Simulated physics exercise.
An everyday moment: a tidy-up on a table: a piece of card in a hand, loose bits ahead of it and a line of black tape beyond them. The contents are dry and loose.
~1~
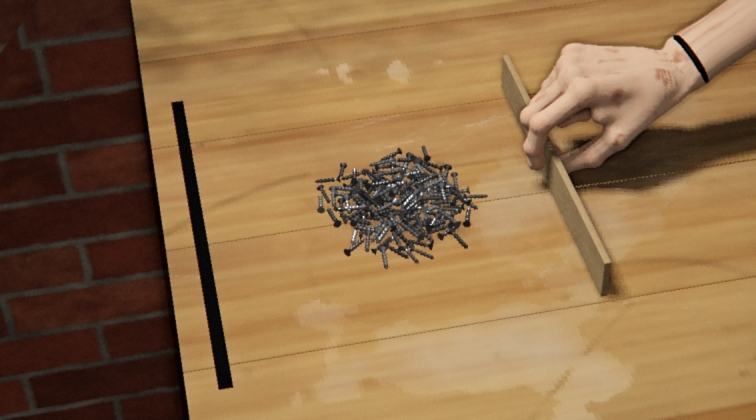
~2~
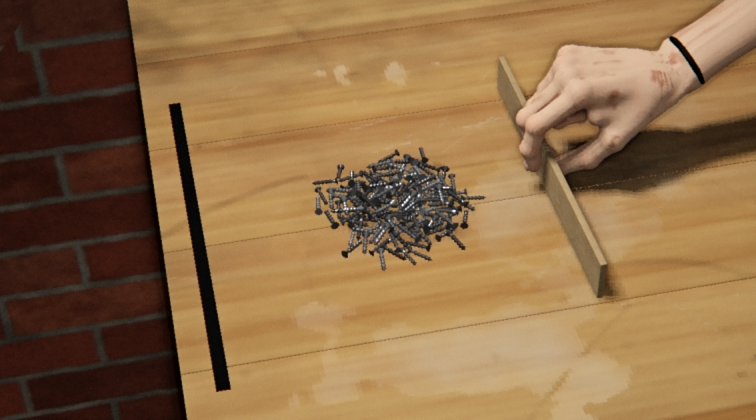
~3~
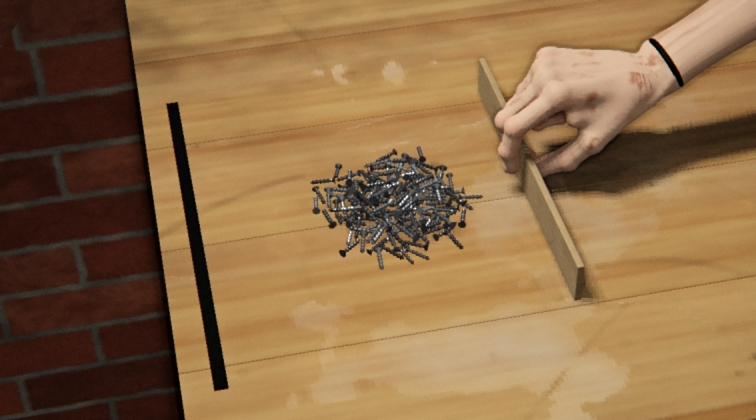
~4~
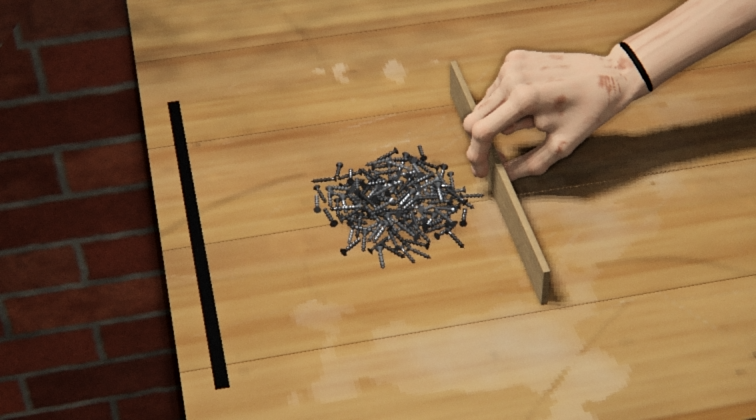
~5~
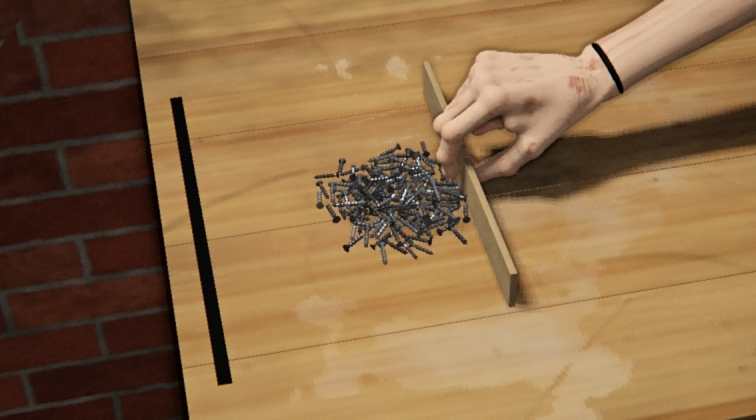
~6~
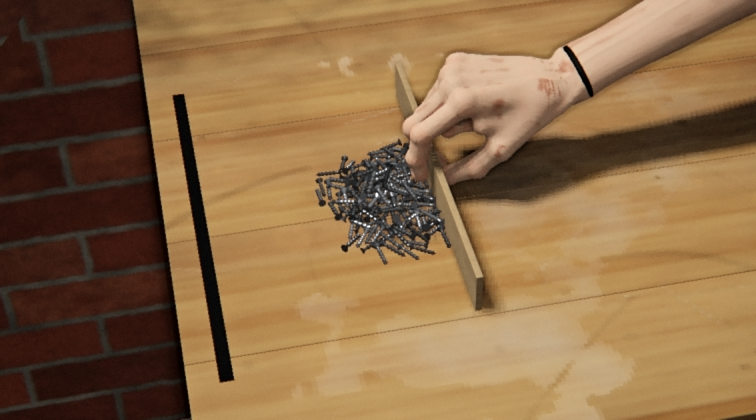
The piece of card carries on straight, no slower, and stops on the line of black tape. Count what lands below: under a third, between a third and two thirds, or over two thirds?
The floor gets over two thirds.
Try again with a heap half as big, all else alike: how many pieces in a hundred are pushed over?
Close to 90 per cent.
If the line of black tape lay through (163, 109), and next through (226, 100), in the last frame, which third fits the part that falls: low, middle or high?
At the first place more than two thirds, at the second less than a third.
Shortly afterwards, piece of card still moving, near (308, 179); heap all on the table, its front near (216, 211).
Next, piece of card stopped at the black tape; heap near two thirds over the edge.
Some moments later, piece of card stopped at the black tape; heap the bulk over the edge.
In the end, piece of card stopped at the black tape; heap the bulk over the edge.
